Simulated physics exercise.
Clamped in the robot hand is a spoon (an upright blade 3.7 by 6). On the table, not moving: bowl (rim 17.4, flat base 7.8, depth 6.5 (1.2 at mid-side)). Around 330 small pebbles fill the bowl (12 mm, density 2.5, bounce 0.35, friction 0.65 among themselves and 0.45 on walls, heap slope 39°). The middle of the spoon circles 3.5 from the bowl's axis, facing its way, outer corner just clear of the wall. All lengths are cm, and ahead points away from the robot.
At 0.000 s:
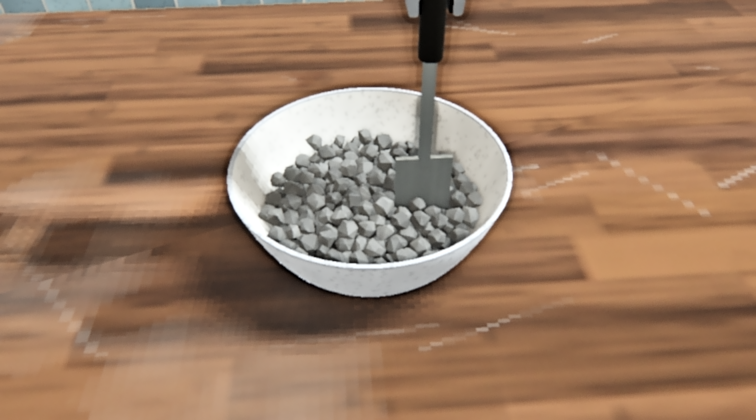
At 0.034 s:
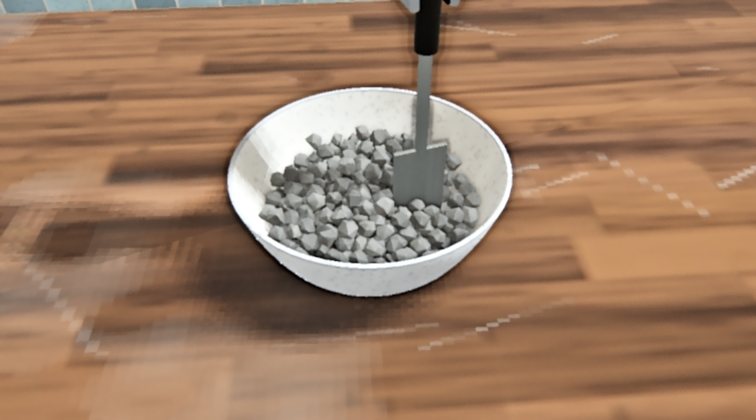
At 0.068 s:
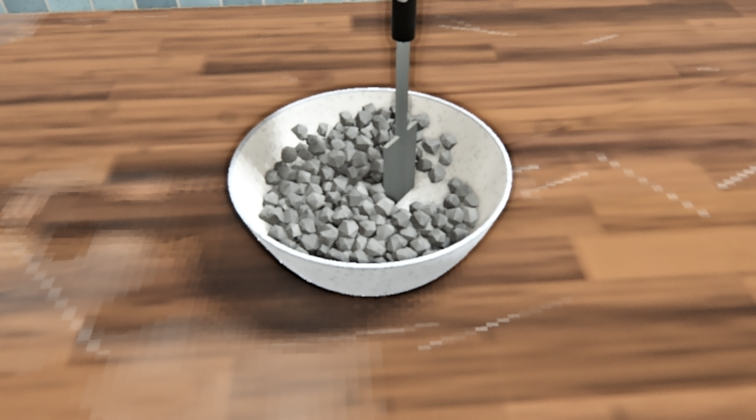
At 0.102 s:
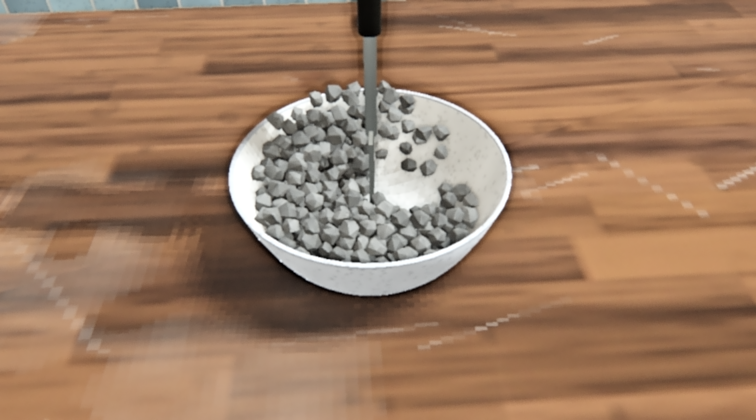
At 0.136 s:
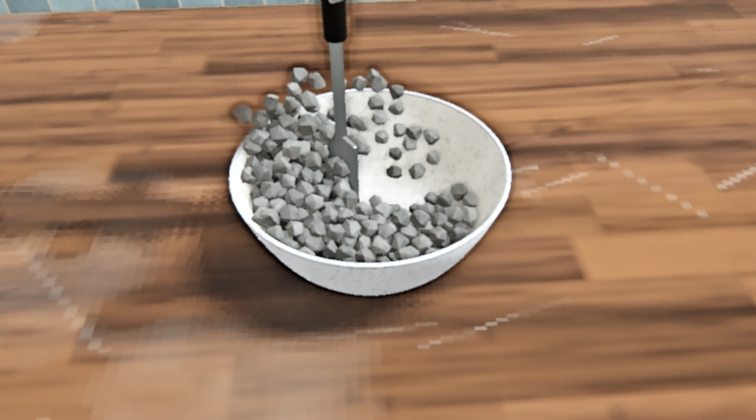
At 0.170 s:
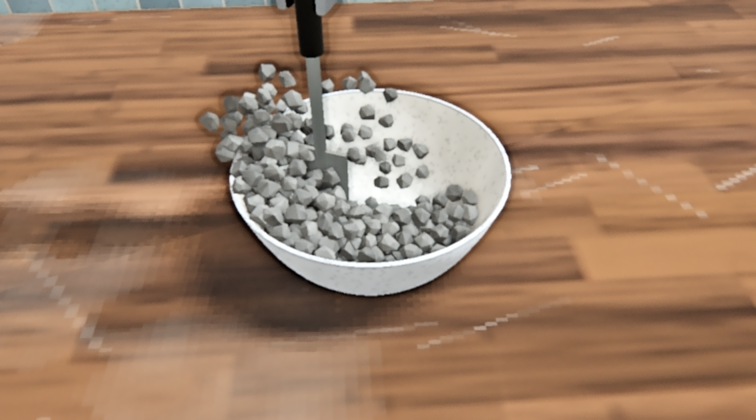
The footage shows a flat-bladed tool sweeping leftward through small gray pebbles in a white bowl on a wooden table, turning as it goes, while the pebbles pile up at the left and some rise above the rim.
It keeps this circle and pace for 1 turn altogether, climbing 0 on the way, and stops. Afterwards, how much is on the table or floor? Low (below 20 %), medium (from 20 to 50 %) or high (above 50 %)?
Answer: Medium; from 20 to 50 % of the small pebbles finish on the table or floor.
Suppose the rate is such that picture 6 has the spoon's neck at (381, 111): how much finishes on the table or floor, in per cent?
About 10 per cent.
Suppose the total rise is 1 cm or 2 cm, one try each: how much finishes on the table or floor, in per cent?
Some 30 and 25 per cent.
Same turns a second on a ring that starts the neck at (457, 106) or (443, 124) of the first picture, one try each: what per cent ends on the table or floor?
About 30 and 40 per cent.
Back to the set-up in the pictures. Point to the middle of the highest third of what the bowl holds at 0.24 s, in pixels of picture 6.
Around (329, 222).
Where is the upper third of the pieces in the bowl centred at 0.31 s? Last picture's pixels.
Near (446, 210).
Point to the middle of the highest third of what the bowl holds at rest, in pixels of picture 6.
Around (418, 156).
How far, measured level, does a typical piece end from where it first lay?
Roughly 8 cm.
After 0.24 s, 230° round, highest piece 10 above the table; 287 in the bowl, 5 on the table or floor, 36 in flight or on the tool.
After 0.31 s, 303° round, highest piece 12 above the table; 254 in the bowl, 27 on the table or floor, 47 in flight or on the tool.
After 0.54 s, 0° round, highest piece 7 above the table; 226 in the bowl, 102 on the table or floor.
After 1.24 s, 0° round, highest piece 7 above the table; 226 in the bowl, 102 on the table or floor.
In the end, 226 in the bowl, 102 on the table or floor. That is 31 % on the table or floor.
